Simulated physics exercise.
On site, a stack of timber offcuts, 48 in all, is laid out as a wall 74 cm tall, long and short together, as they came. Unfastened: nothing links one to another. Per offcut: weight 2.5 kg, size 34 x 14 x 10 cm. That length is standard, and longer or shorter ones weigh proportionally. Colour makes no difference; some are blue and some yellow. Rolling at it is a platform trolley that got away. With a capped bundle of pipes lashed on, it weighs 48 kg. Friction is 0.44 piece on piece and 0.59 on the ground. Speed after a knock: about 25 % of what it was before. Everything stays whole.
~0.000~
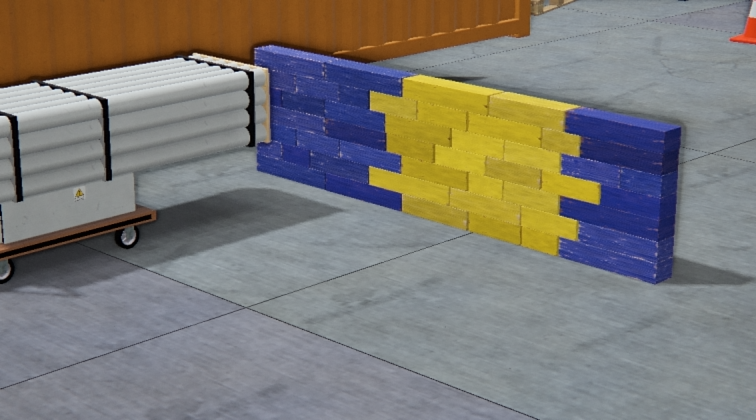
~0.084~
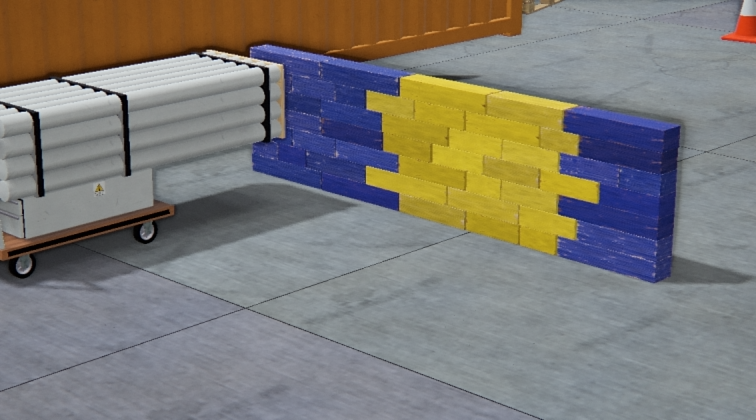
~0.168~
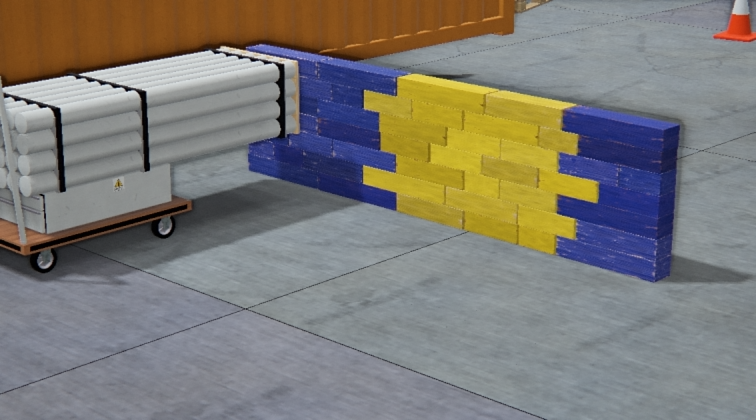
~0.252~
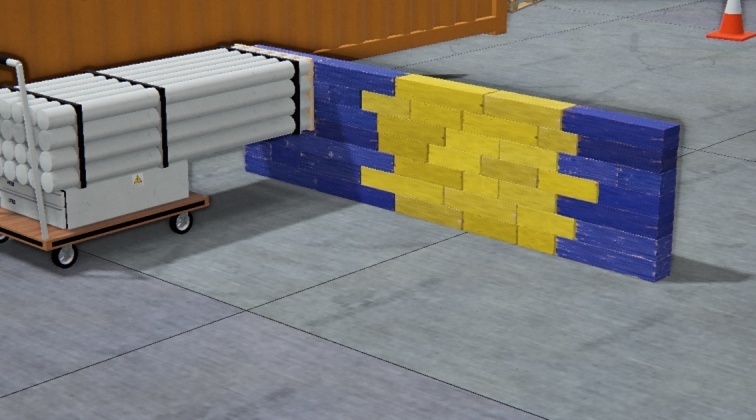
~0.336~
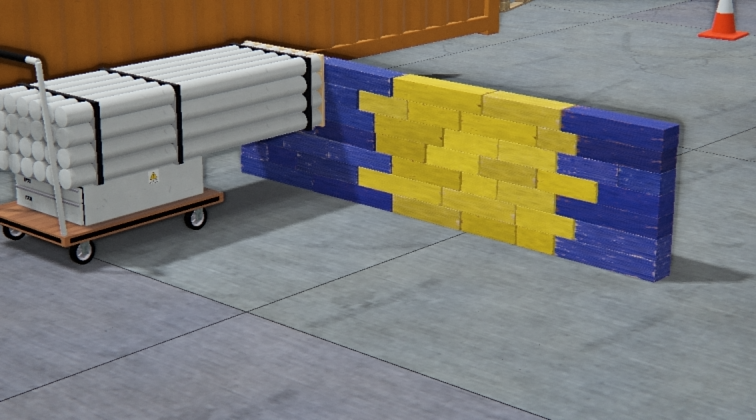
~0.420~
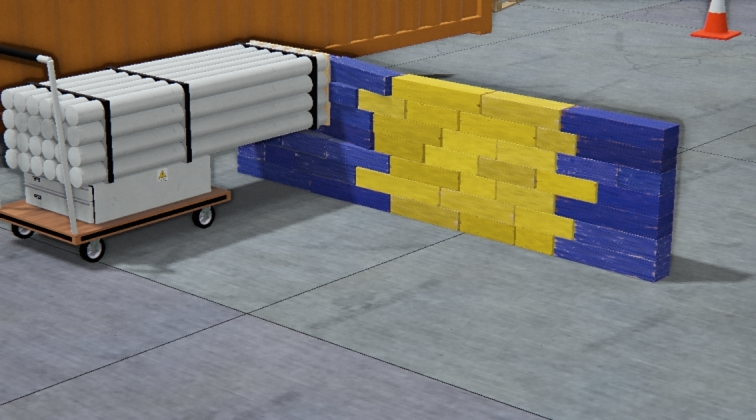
A blue-and-yellow block wall stands as a trolley rolls rightward, its pipe load pushing into it.
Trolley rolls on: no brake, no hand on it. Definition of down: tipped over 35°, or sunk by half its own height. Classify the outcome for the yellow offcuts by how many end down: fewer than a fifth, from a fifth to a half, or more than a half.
It is fewer than a fifth.
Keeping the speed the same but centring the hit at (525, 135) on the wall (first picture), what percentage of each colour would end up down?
The blue ones would be 20 per cent down and the yellow ones 80 per cent.
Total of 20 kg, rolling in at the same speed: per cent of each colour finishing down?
You'd get blue at 50 and yellow at 10 per cent down.
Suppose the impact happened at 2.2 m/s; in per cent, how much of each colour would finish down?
The blue would finish 50 in a hundred down, the yellow 10 in a hundred.
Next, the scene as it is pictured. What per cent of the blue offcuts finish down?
For blue, it's 40%.
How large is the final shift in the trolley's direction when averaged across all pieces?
Average: Roughly 15 cm.
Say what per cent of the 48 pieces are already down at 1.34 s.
By that time it is 25 percent.
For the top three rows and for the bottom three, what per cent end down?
50% and 0%.
After 0.52 s, load 16 cm past the wall's line, still rolling; none of the 22 yellow offcuts down (0 of 48 in all colours); top yellow offcut 4° from how it stood; top blue offcut 11° from how it stood.
After 0.68 s, load 27 cm past the wall's line, still rolling; none of the 22 yellow offcuts down (7 of 48 in all colours); top yellow offcut 20° from how it stood; top blue offcut 29° from how it stood, 20 cm lower.
After 0.94 s, load 43 cm past the wall's line, still rolling; 2 of the 22 yellow offcuts down (13 of 48 in all colours); top yellow offcut 62° from how it stood, 12 cm lower; top blue offcut upside down.
After 1.34 s, load 64 cm past the wall's line, still rolling; 2 of the 22 yellow offcuts down (13 of 48 in all colours); top yellow offcut upside down; top blue offcut 63 cm lower.
In the end (2.3 s), load 85 cm past the wall's line, stopped; 2 of the 22 yellow offcuts down (13 of 48 in all colours); top yellow offcut upside down; top blue offcut 63 cm lower. That is 9 per cent. From the last view, middles, top yellow offcut near (525, 210), top blue offcut near (435, 135).
